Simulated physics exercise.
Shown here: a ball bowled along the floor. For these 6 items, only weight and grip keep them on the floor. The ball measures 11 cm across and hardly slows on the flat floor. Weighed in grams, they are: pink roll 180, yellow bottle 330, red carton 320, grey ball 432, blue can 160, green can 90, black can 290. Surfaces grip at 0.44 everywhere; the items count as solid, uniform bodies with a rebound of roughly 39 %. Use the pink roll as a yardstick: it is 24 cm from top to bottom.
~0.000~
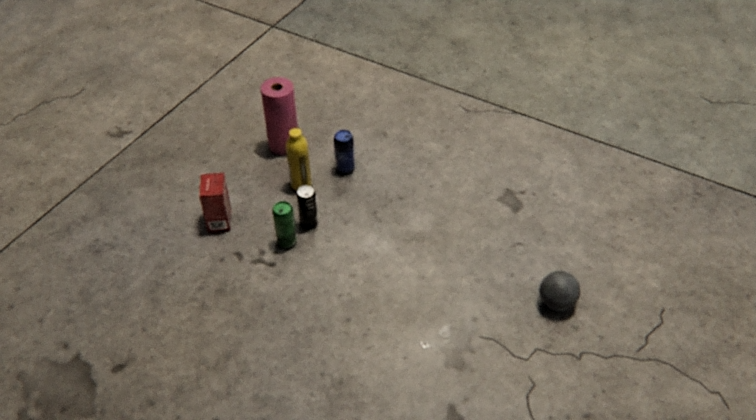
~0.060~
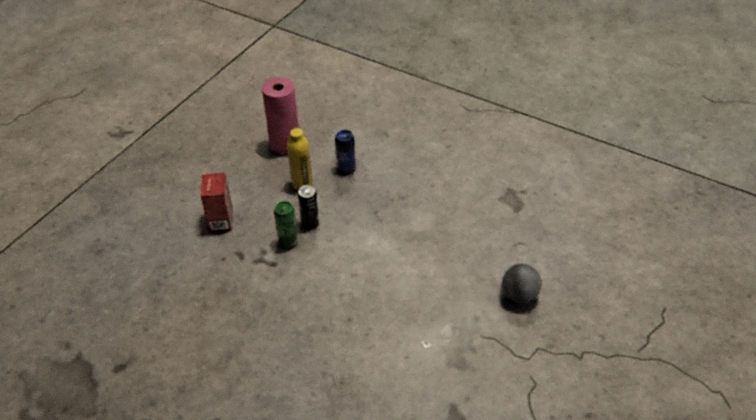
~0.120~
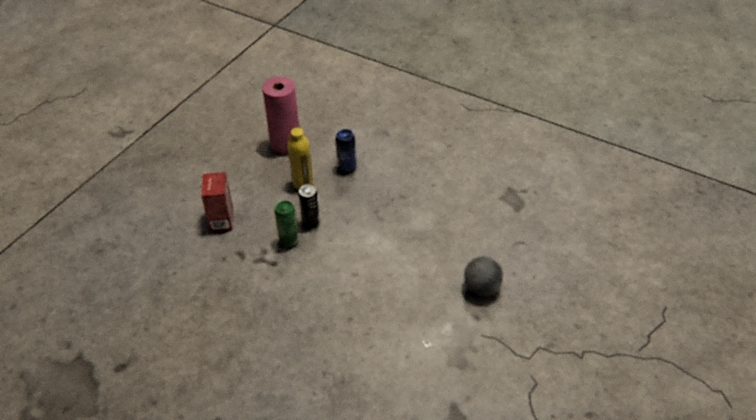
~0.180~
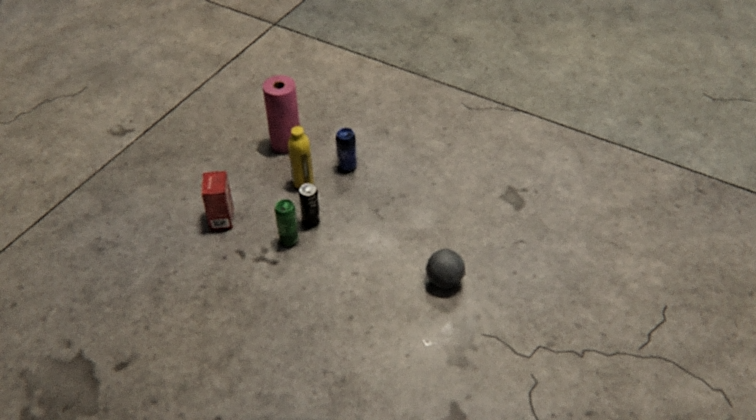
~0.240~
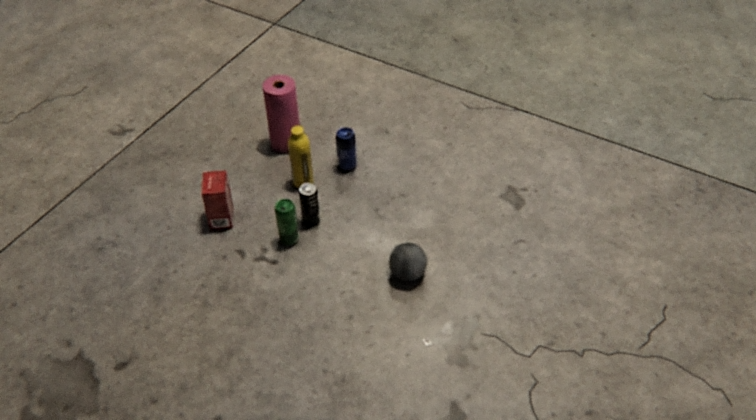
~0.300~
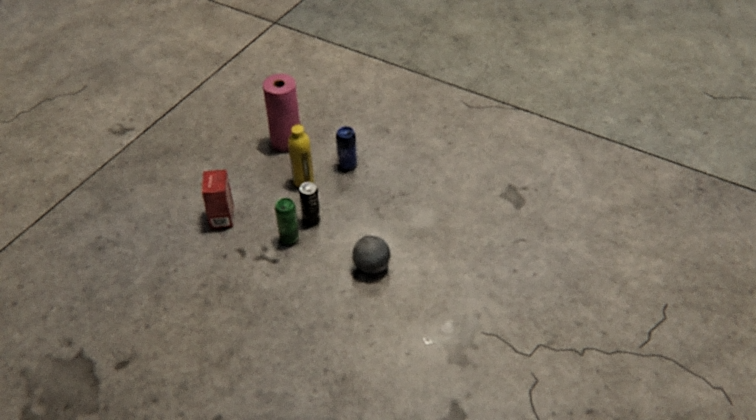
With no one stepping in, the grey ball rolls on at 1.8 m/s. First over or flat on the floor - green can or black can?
It is the first of the two.
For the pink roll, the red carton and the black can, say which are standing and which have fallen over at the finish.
Here's how it ends: The pink roll never goes down, the red carton never goes down, and the black can never goes down.
Around 0.60 s, ball 98 cm along; grey ball near (212, 239); green can at 70° to upright near (241, 183).
Around 1.00 s, ball 153 cm along; grey ball near (20, 232); green can on its side near (227, 171).
Around 1.50 s, green can on its side near (228, 170).
Finally (1.8 s), on their side or leaning hard on the floor, green can; the other 5 still in place (within 8 cm). Final places as that camera would see them, green can near (228, 170), black can near (310, 204). Green can went at 0.56 s; black can was never lost.
